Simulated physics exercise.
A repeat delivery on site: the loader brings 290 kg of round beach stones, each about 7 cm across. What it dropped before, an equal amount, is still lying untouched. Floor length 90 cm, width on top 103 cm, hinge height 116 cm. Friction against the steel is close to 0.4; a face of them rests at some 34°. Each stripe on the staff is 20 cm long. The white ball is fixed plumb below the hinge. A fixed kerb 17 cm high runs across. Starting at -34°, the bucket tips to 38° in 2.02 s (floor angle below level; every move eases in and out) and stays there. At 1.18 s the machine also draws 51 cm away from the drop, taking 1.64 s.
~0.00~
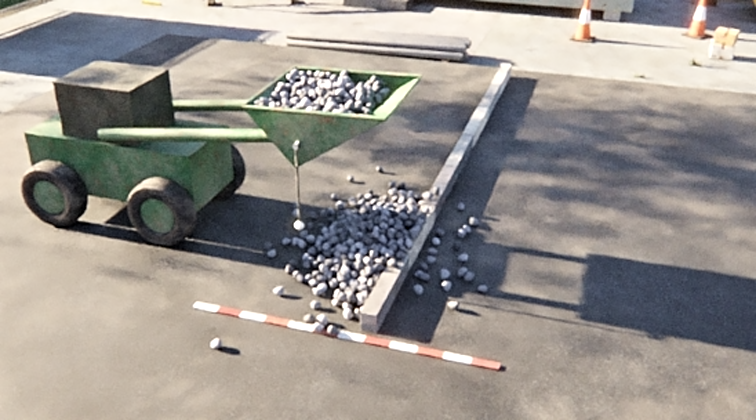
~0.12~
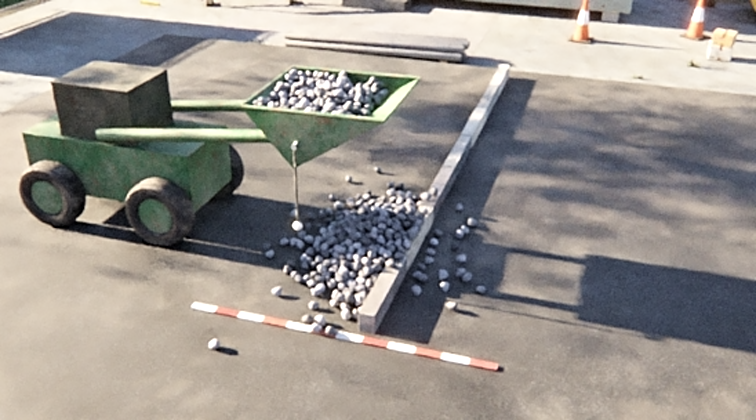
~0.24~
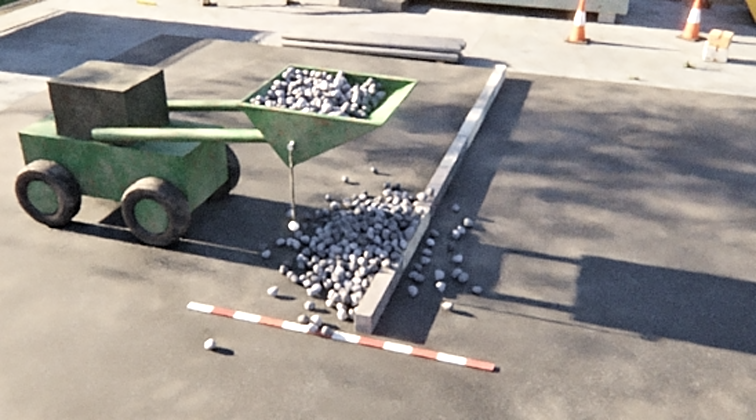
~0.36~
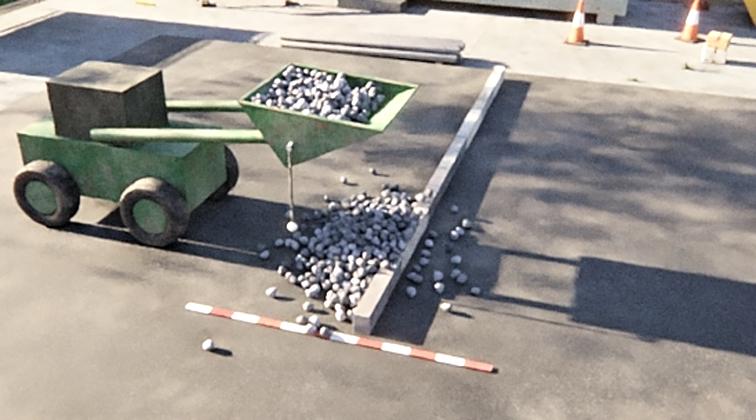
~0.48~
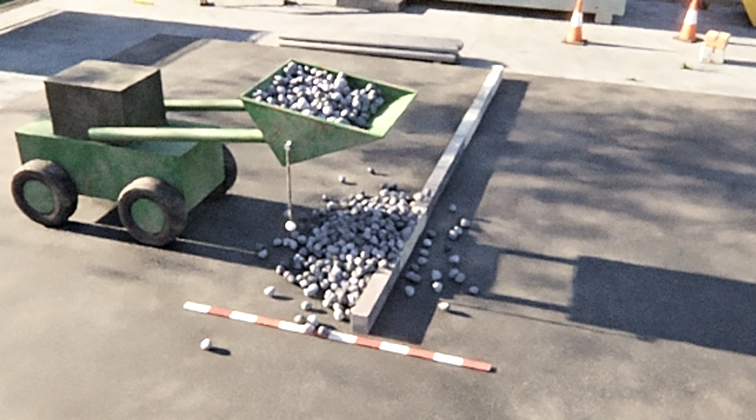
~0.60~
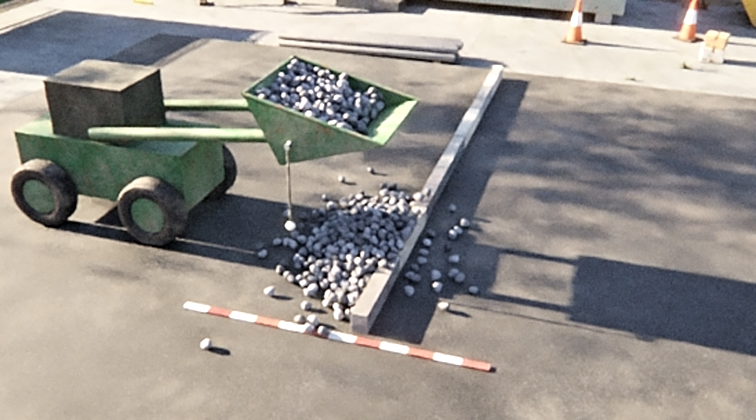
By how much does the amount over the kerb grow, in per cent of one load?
Some 34 per cent is added.
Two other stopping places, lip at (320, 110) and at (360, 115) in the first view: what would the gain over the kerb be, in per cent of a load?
Near 0 per cent from the first place, 10 from the second.
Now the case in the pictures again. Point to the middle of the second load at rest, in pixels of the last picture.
Near (381, 242).
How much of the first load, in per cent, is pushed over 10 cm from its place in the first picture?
Roughly 10 per cent of them.
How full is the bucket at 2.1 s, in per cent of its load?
Roughly 10 per cent is still inside.
After 1.5 s the floor is at 27°; in per cent of one load, 92 in the bucket, 105 on this side of the kerb, 4 over the kerb; the foremost stones are at (456, 267).
After 2.1 s the floor is at 38°; in per cent of one load, 11 in the bucket, 162 on this side of the kerb, 28 over the kerb; the foremost stones are at (481, 260).
After 3.3 s the floor is at 38°; in per cent of one load, 0 in the bucket, 162 on this side of the kerb, 38 over the kerb; the foremost stones are at (536, 285).
After 5.8 s the floor is at 38°; in per cent of one load, 0 in the bucket, 162 on this side of the kerb, 38 over the kerb; the foremost stones are at (536, 285). Net gain over the kerb, 34.
